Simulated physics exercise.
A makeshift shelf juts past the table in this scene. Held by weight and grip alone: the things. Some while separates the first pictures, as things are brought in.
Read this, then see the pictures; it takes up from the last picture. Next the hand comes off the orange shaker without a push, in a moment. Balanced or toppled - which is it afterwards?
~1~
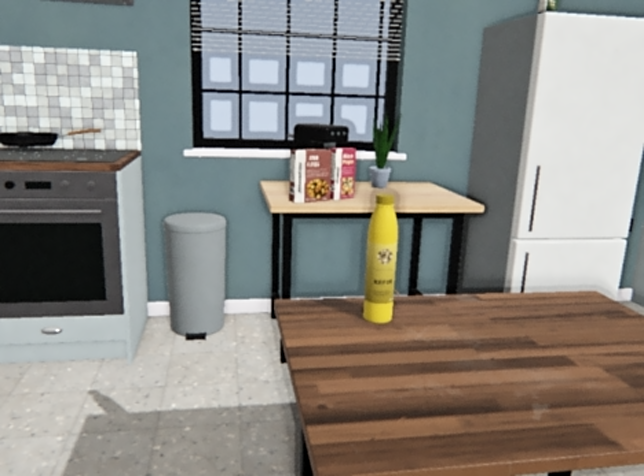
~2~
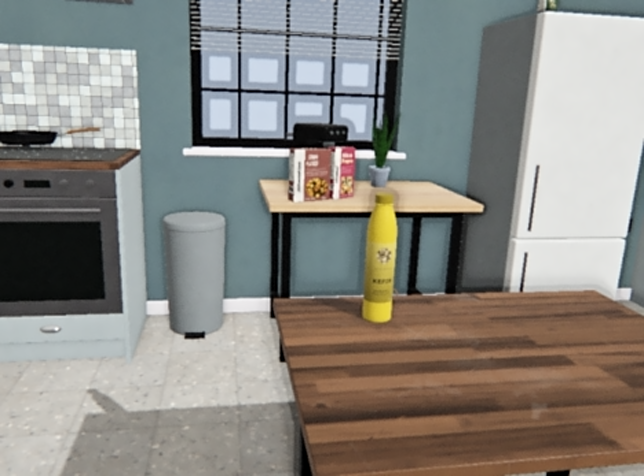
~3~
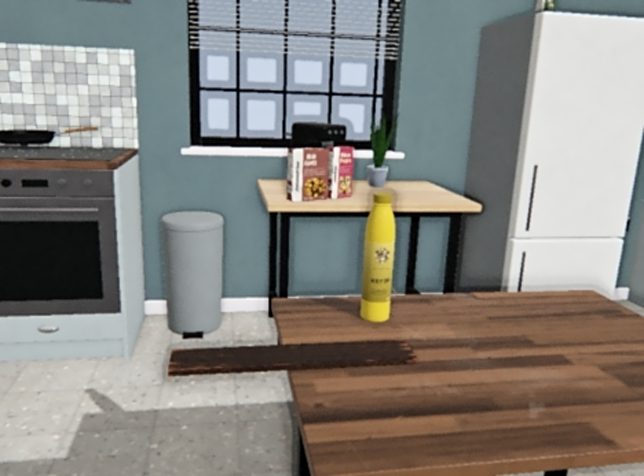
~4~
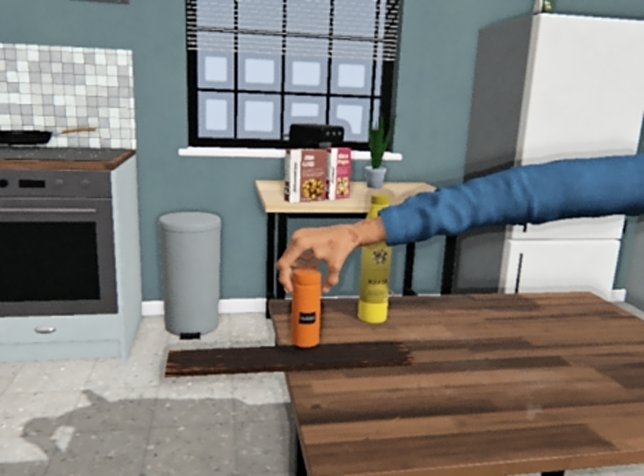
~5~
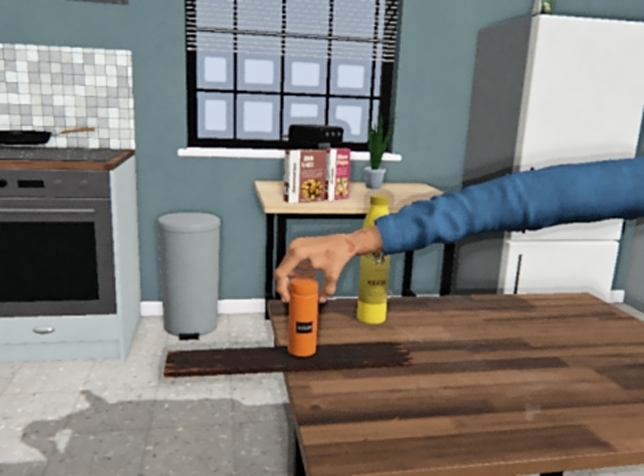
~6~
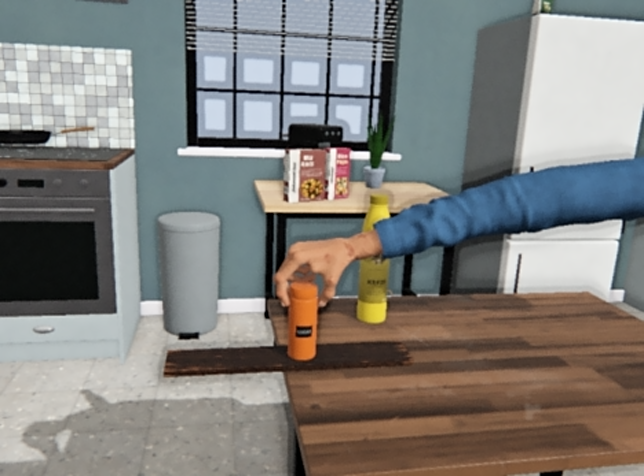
Balanced.
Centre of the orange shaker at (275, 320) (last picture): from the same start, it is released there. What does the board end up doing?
It remains balanced.
Then, 0.60 s after the last picture, nothing has stirred.
Then, 1.40 s after the last picture, orange shaker resting near (303, 321).
At rest, all 3 in place. Seen from the same camera at the end, orange shaker near (303, 321). The board stays on the table.
